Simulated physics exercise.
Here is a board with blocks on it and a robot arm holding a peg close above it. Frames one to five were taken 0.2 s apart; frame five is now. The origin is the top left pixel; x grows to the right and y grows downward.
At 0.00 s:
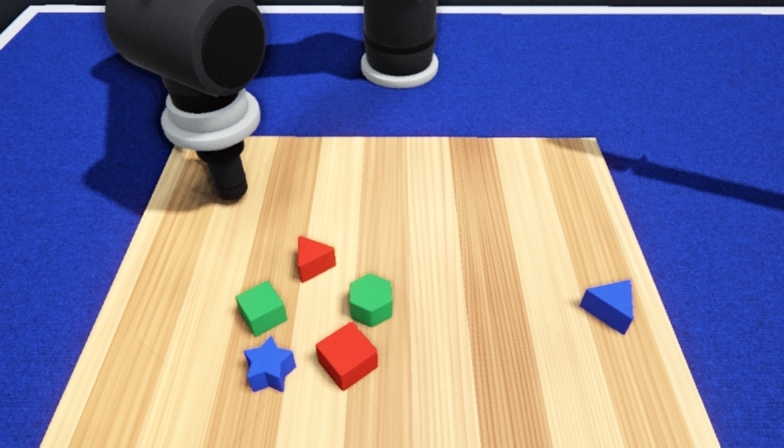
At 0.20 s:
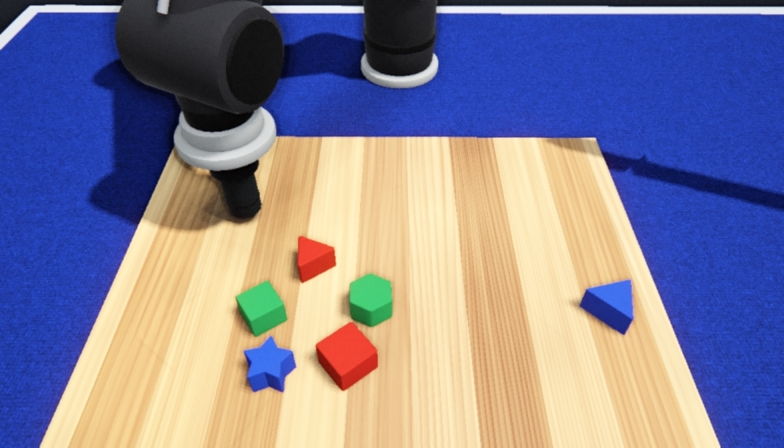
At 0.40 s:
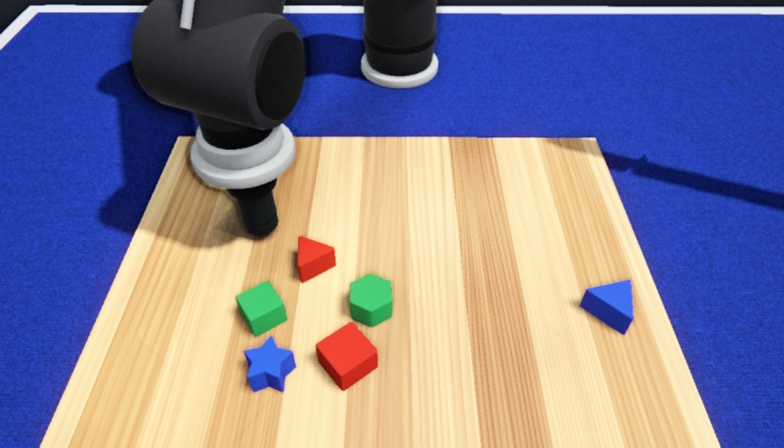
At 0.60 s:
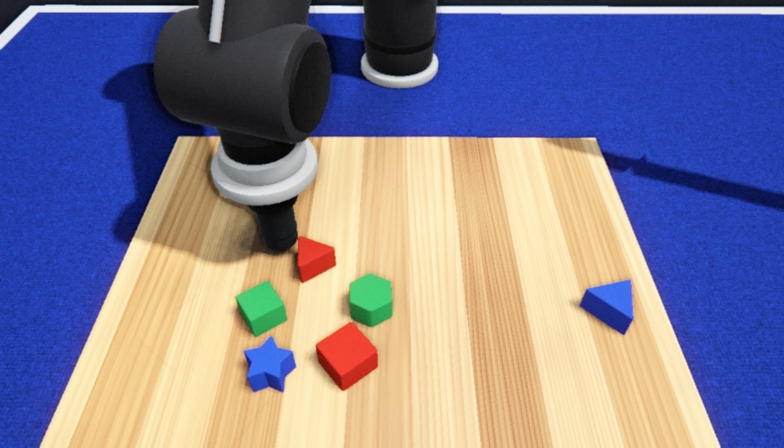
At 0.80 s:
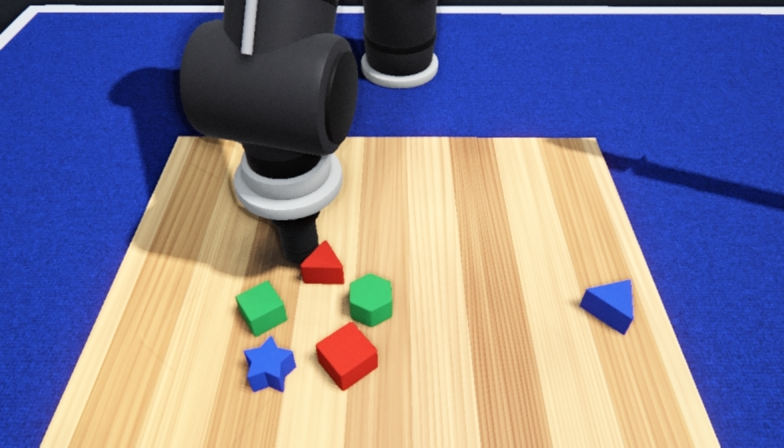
A black robot arm moved down and to the right over a wooden board of colored blocks, and its peg reached the red triangular block and nudged it slightly, while the other blocks stayed put.
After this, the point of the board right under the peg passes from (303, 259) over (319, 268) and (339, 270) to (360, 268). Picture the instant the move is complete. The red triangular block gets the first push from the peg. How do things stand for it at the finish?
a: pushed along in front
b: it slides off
Correct choice: B.
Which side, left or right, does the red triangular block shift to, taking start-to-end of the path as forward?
Slides right.
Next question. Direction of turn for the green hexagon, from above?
Bird's-eye view: Counterclockwise.
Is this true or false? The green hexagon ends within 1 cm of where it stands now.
My answer: False.
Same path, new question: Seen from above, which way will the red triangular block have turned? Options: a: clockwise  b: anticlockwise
Choice a: Clockwise.
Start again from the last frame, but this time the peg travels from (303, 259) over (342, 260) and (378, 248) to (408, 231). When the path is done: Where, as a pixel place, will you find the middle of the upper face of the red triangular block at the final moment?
Expect it around (344, 266).
The first path, step by step. Halfway along, peg at (328, 262); red triangular block at (345, 273), turned 30° clockwise; green hexagon at (376, 297), turned 15° anticlockwise.
At the end, peg at (360, 260); green four-sided block in place; red triangular block at (351, 276), turned 50° clockwise; green hexagon at (378, 299), turned 25° anticlockwise.
